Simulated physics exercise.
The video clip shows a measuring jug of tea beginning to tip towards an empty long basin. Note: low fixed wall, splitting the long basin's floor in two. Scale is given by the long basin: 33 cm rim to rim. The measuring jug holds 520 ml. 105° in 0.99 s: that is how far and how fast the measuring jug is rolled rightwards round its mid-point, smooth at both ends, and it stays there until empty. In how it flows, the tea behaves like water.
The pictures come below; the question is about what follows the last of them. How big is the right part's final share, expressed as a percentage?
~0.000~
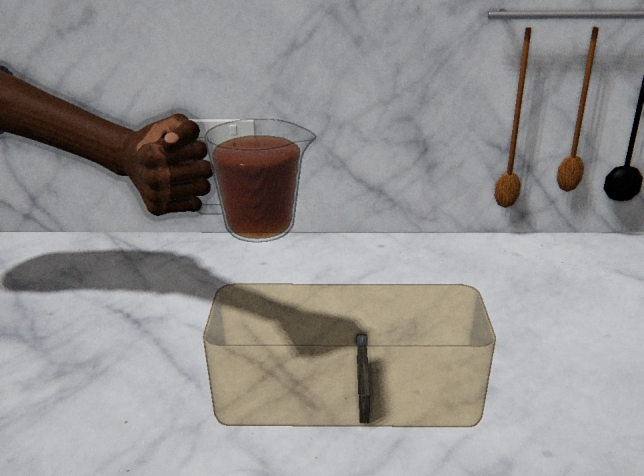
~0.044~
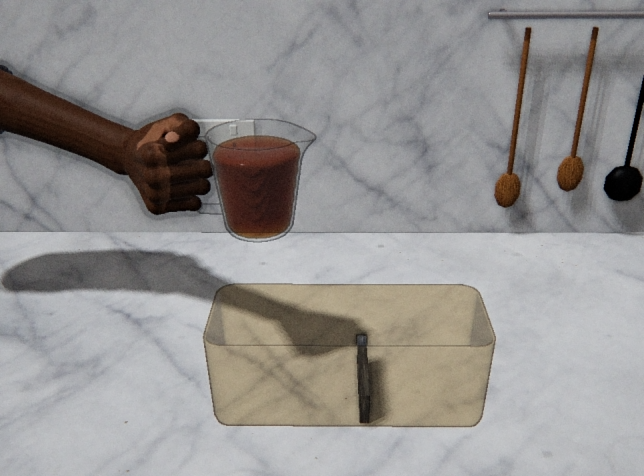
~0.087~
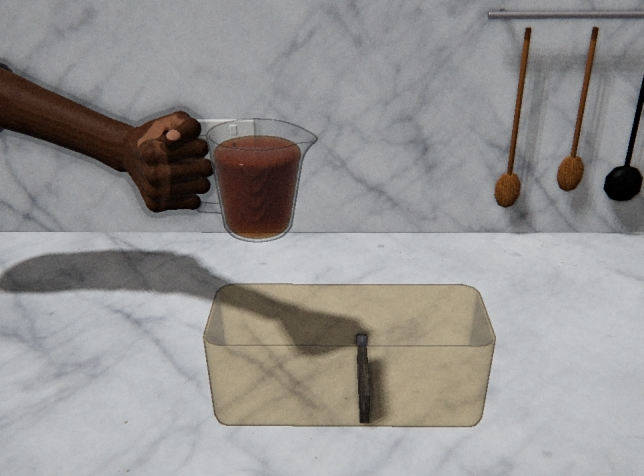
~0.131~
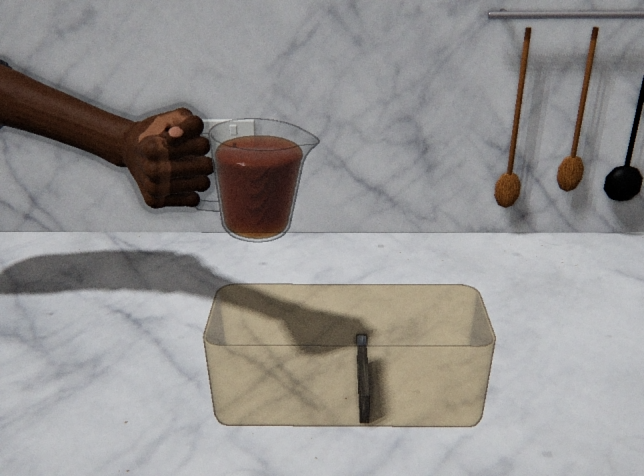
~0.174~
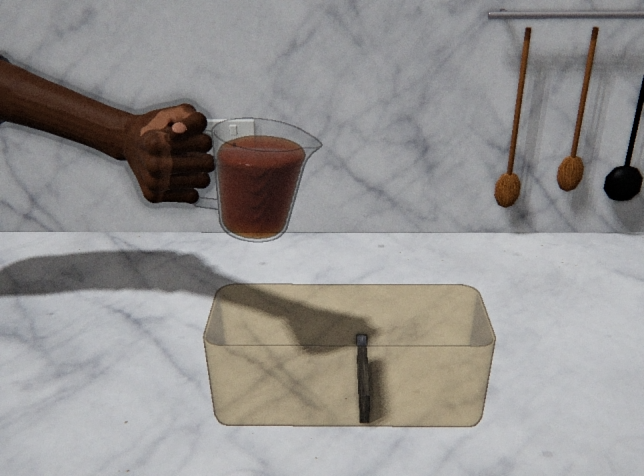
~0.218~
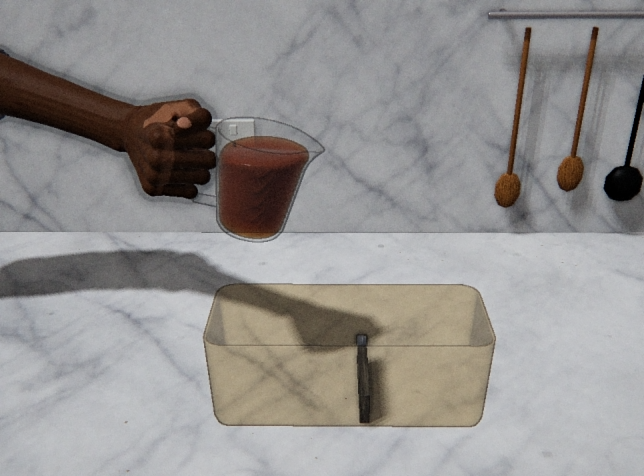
Some 82 per cent.
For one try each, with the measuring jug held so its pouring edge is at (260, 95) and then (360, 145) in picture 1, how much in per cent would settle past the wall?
Around 10 per cent first, around 95 per cent next.
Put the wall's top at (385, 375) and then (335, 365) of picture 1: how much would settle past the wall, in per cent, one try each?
I'd put it at about 45 per cent for the first and about 95 per cent for the second.
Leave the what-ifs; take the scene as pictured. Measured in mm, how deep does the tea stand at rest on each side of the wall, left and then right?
Left part about 4 mm deep, right part about 26 mm deep.
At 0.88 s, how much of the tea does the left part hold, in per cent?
The left part holds close to 4 per cent.
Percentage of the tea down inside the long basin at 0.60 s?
Roughly 4 percent of it.
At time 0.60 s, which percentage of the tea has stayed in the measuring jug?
Close to 74 in a hundred.
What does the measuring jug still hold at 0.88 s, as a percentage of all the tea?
18 per cent or so.
Then, 0.60 s in, the tilt is 70° and 73 per cent is still to pour, 0 is left of the wall and 4 right of it.
Then, 0.88 s in, the tilt is 102° and 18 per cent is still to pour, 4 is left of the wall and 54 right of it.
Then, 1.17 s in, the tilt is 105° and 0 per cent is still to pour, 15 is left of the wall and 82 right of it.
Then, 1.49 s in, the tilt is 105° and 0 per cent is still to pour, 17 is left of the wall and 82 right of it.
Finally, 17 per cent lies left of the wall, 82 right of it and 1 outside.
